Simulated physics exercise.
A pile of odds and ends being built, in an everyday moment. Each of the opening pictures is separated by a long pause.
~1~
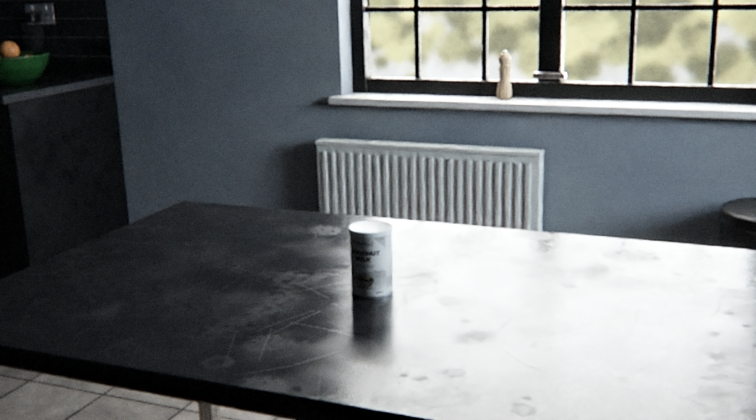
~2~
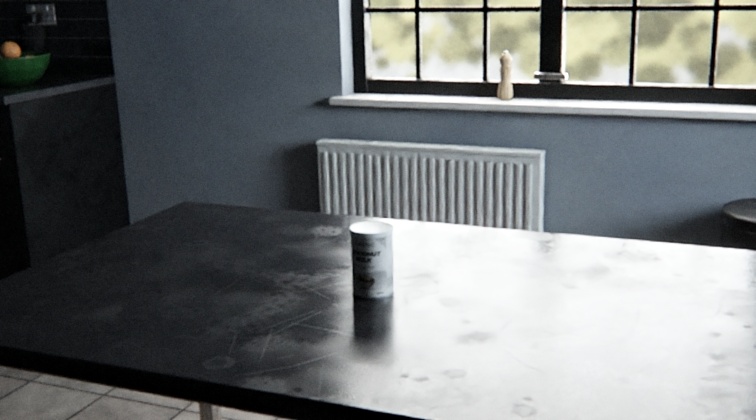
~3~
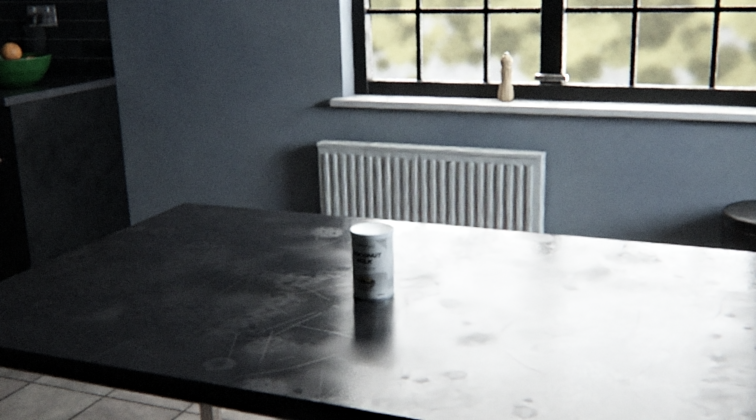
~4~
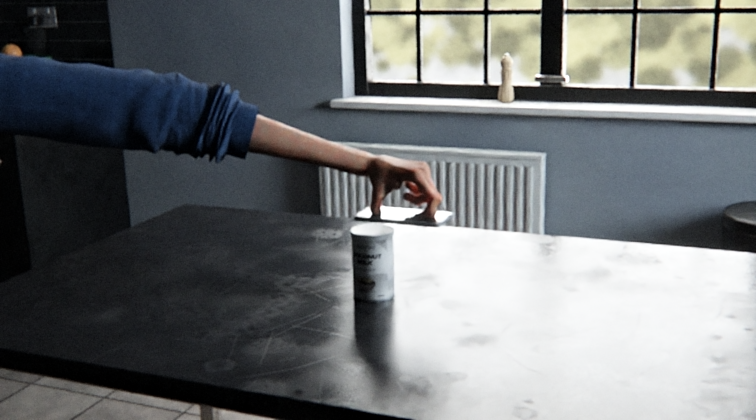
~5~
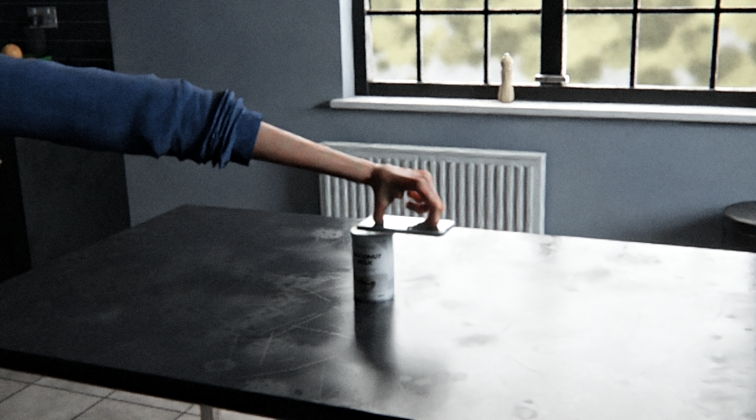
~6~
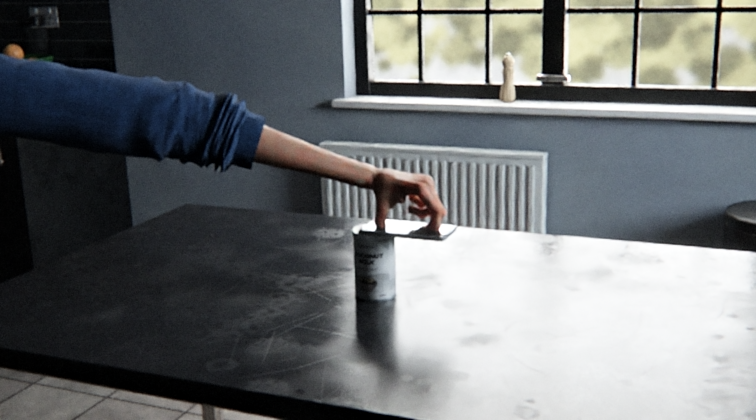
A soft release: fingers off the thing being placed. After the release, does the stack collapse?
Yes, unsteady.
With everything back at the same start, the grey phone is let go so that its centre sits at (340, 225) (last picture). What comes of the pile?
Afterwards the pile tumbles over.
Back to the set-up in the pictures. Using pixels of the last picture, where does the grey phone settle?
Around (402, 257).
Then, 0.30 s later than the last frame, grey phone now fallen.
Then, 0.40 s later than the last frame, things are still on the move.
When it is over, fallen, grey phone; white tin as before. End places, in pixels of the last picture, grey phone near (402, 257). The pile loses its balance.
